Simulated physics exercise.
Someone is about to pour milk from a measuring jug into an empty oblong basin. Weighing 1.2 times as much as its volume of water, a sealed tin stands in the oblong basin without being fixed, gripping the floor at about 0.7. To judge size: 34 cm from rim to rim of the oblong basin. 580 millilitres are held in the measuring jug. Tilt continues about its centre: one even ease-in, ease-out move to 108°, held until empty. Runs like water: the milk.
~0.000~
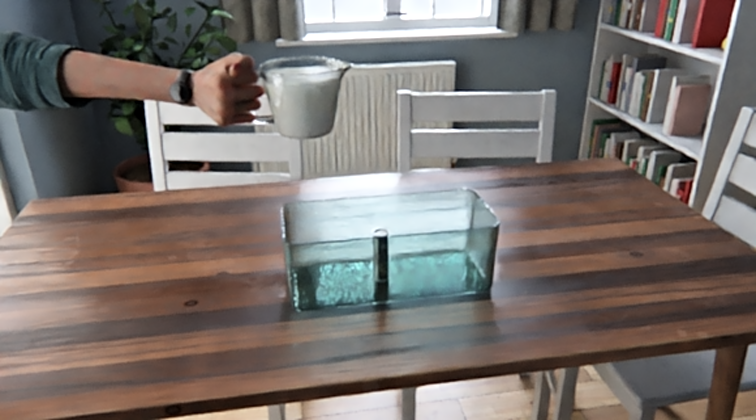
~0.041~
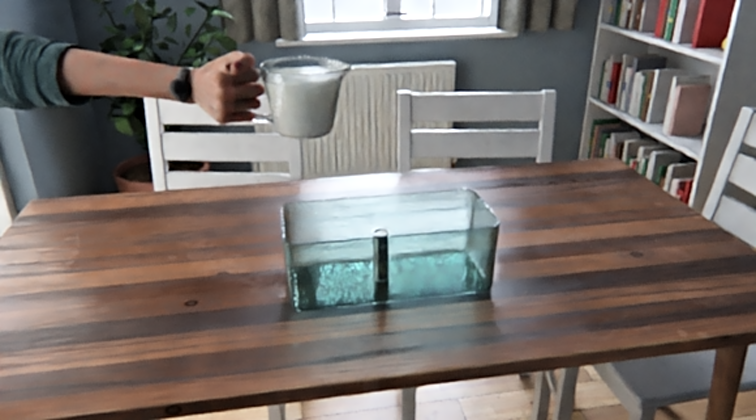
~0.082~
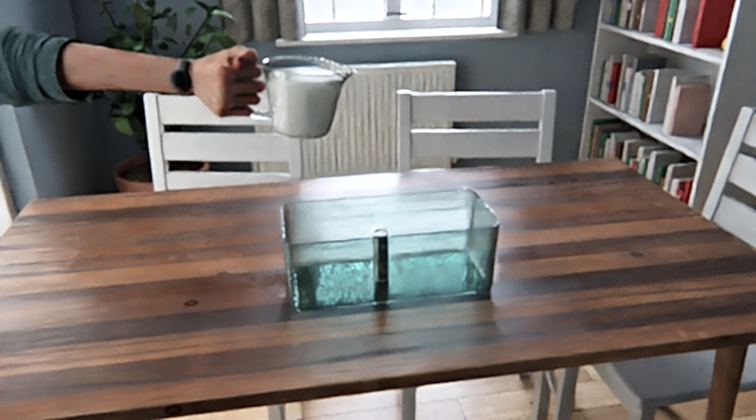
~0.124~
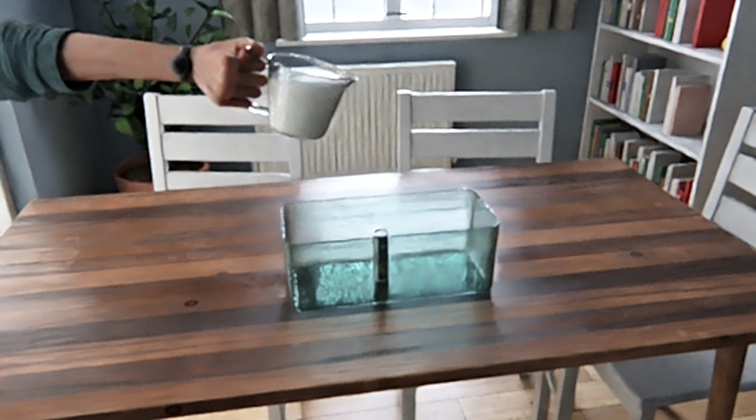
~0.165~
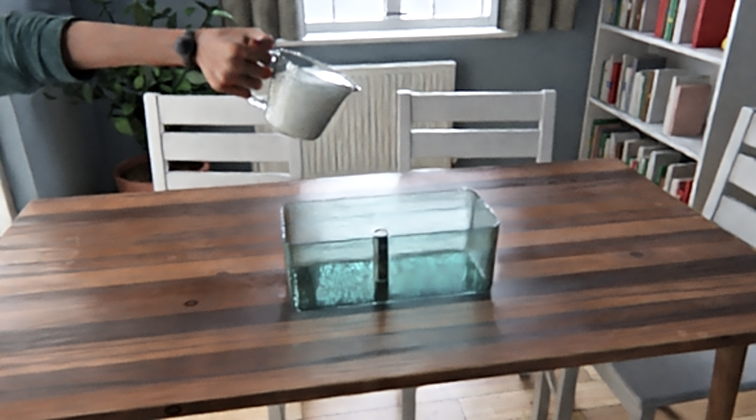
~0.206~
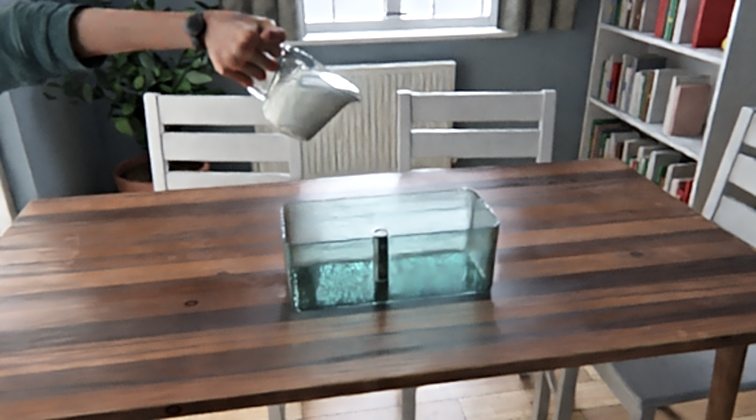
At a wooden dining table, a hand held a glass jug of milk above and behind an oblong glass basin, then steadily tilted it to the right, lowering its spout.
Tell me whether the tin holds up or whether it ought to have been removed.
The tin holds up.
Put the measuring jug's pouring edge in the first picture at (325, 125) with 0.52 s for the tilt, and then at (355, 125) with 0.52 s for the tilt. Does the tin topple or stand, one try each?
First it falls; then it falls.
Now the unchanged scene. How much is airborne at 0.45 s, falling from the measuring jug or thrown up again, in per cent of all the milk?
Roughly 48 percent.
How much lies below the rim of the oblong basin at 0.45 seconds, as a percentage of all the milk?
Roughly 20 percent.
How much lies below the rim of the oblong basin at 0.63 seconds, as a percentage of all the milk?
I reckon close to 82 per cent.
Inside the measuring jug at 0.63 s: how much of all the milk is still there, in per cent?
Near 2 percent, more or less.
By 0.45 s the tilt is 103° and 31 per cent is still to pour; the tin stands where it began.
By 0.63 s the tilt is 108° and 2 per cent is still to pour; the tin stands where it began.
By 0.82 s the tilt is 108° and 0 per cent is still to pour; the tin stands where it began.
By 1.02 s the tilt is 108° and 0 per cent is still to pour; the tin stands where it began.
At rest the tin stands where it began.
